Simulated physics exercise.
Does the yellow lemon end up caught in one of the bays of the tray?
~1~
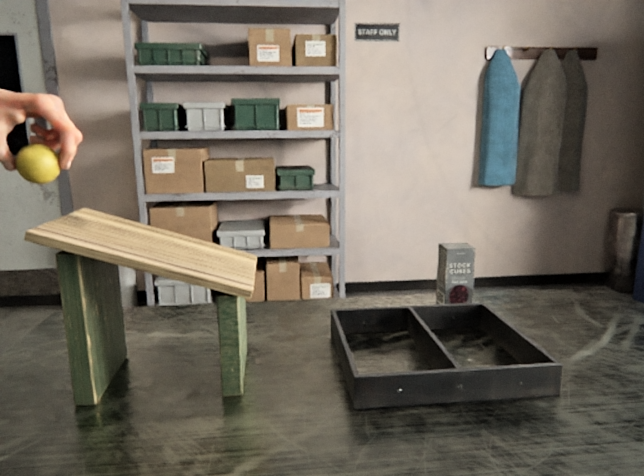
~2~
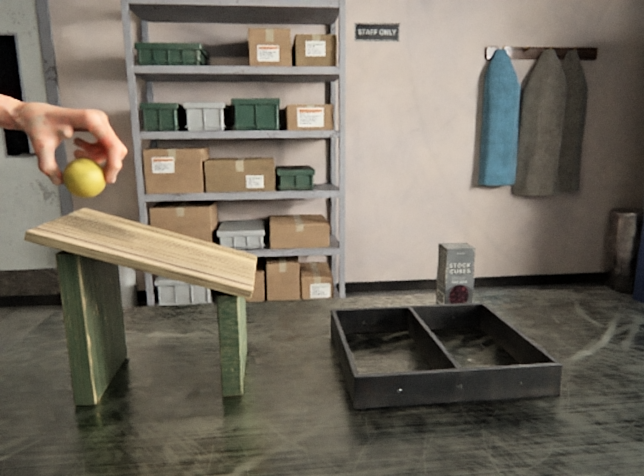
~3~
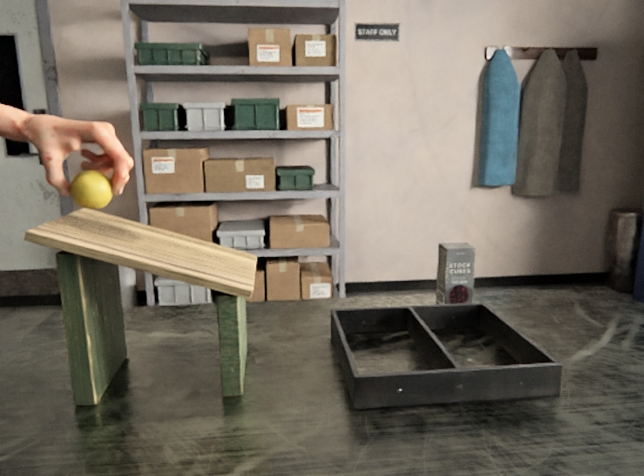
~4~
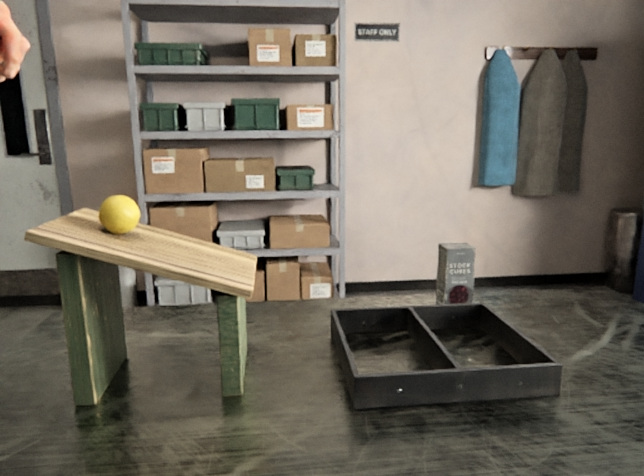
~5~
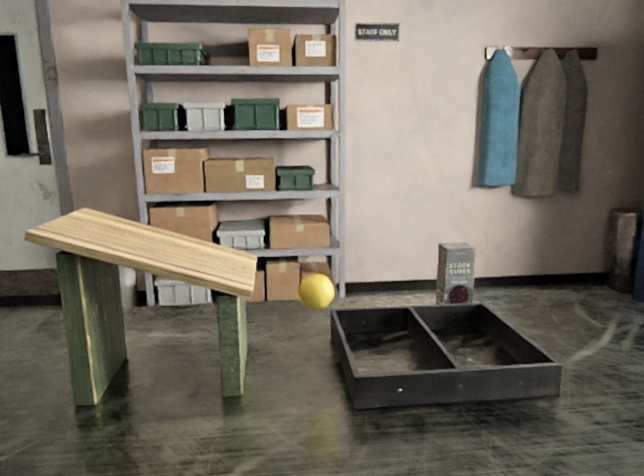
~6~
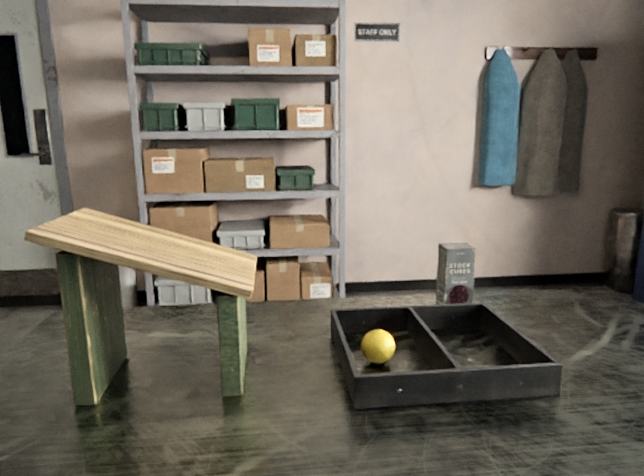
Yes, the yellow lemon ends up in the nearer bay, the one next to the sloping board.
